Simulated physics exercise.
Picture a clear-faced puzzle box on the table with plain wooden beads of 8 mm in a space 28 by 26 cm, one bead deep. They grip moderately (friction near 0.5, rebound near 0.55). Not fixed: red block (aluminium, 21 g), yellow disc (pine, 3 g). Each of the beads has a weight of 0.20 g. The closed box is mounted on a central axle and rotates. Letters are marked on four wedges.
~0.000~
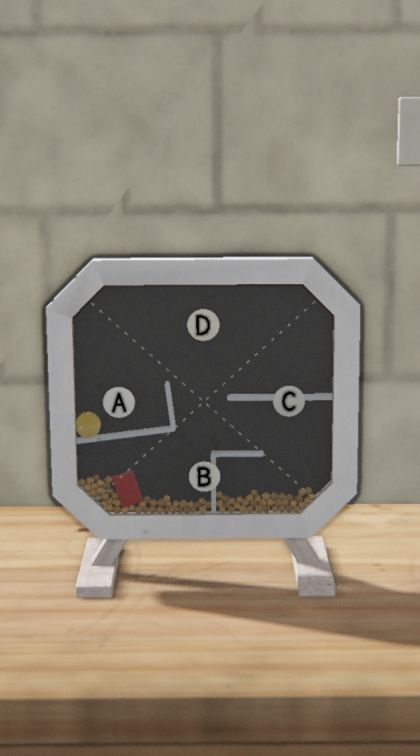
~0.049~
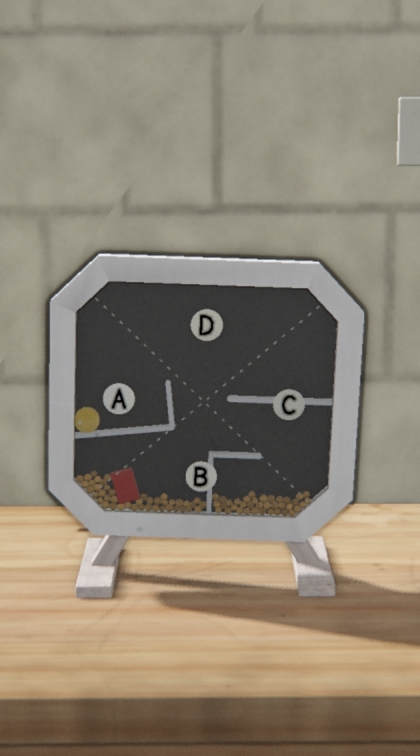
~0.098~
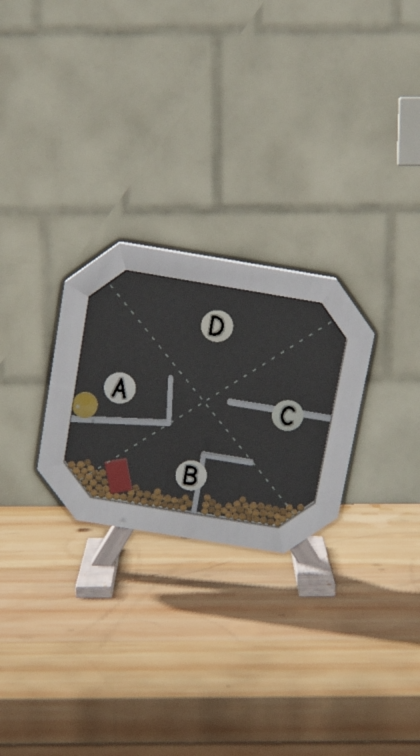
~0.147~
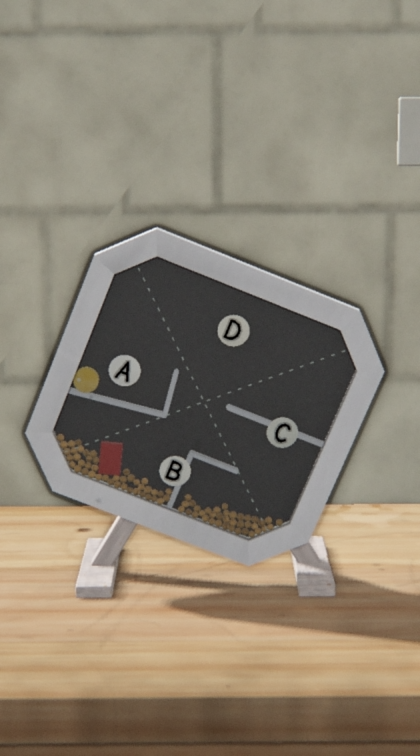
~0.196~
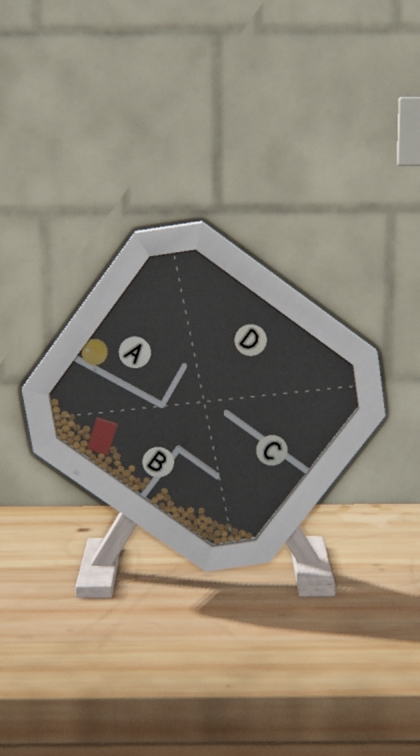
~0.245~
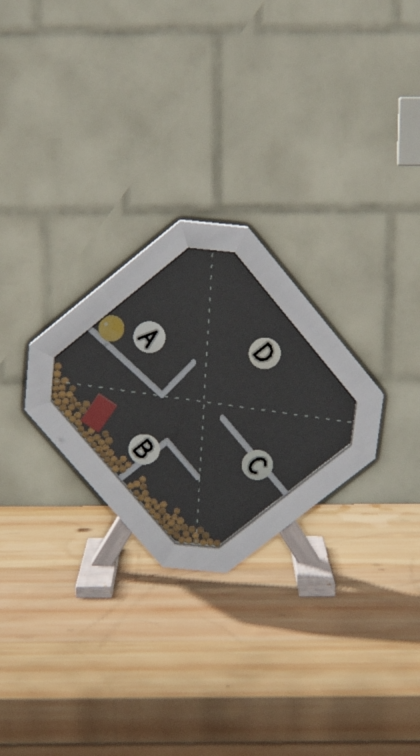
Clear-faced puzzle box turning clockwise on its stand, carrying wooden beads, a red block and a yellow disc up its left side.
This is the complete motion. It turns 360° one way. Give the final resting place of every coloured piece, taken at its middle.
Resting places - red block: A; yellow disc: A.
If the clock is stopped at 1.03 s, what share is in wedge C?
Share: Near 5 %.
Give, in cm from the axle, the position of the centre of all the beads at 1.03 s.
Offset: Approx. 2 cm left, 6 cm below.
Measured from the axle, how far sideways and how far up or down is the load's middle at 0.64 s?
Position estimate: Left 5 cm, above 1 cm.
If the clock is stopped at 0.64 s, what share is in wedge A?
The share there is close to 10 per cent.
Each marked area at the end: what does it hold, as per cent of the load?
In per cent: Wedge A holds 60, wedge B holds 40, wedge C holds 0, wedge D holds 0.
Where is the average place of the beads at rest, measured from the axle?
Offset approx. 9 cm left, 7 cm below.
After 0.64 s, it stands 166° clockwise; the beads' middle is 5 cm left of and 1 cm above the centre; A 10 %, B 30 %, C 45 %, D 15 %; red block in D; yellow disc in D.
After 1.03 s, it has come round 280° clockwise; the beads' middle is 2 cm left of and 6 cm below the centre; A 40 %, B 40 %, C 5 %, D 20 %; red block in D; yellow disc in A.
After 1.37 s, it has come round 360° clockwise; the beads' middle is 10 cm left of and 6 cm below the centre; A 70 %, B 30 %; red block in A; yellow disc in A.
Settled by 2.6 s, it has come round 360° clockwise; A 60 %, B 40 %, C 0 %, D 0 %; red block in A; yellow disc in A.
